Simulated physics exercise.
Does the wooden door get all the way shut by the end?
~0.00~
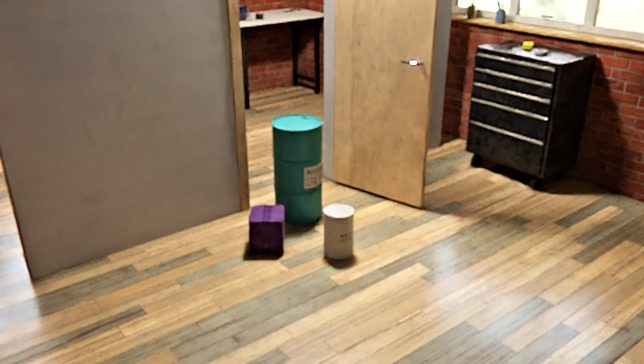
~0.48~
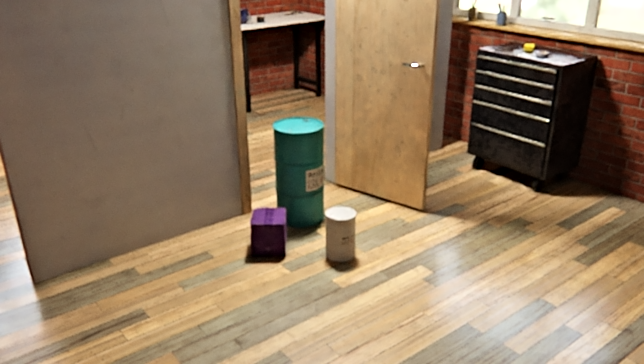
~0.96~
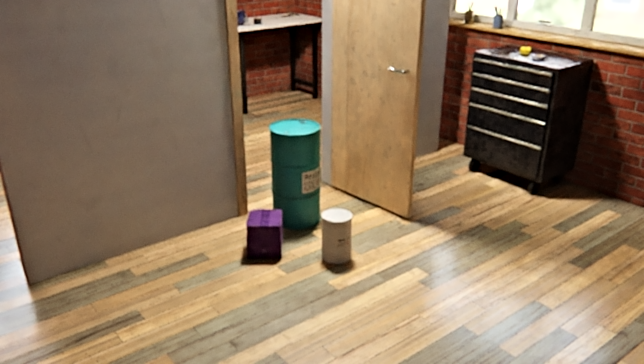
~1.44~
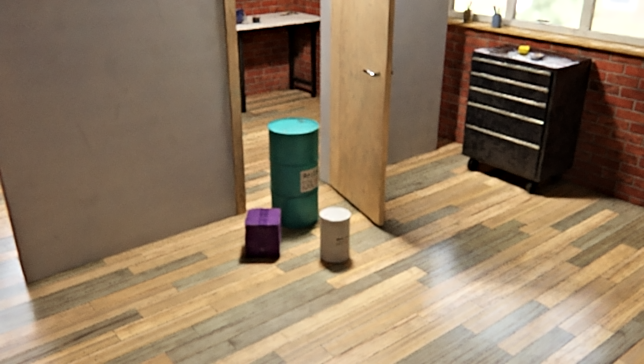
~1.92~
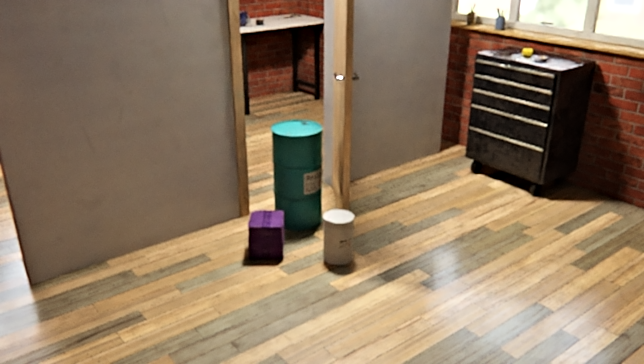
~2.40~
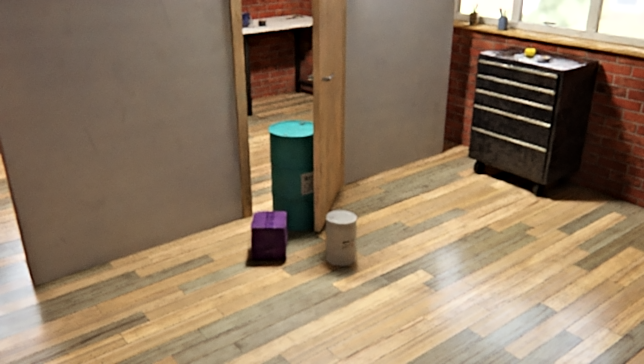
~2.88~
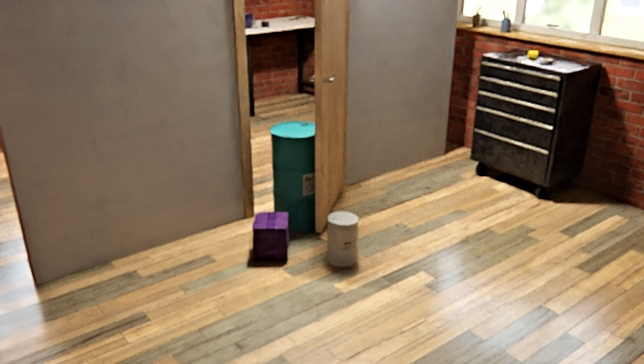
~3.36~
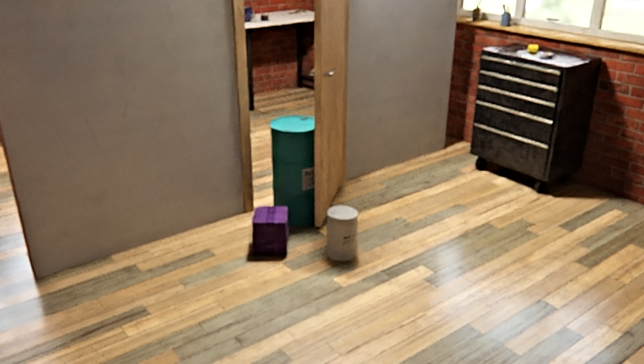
No, the door jams partway, coming to rest beside the teal barrel at the doorway and staying partly open.
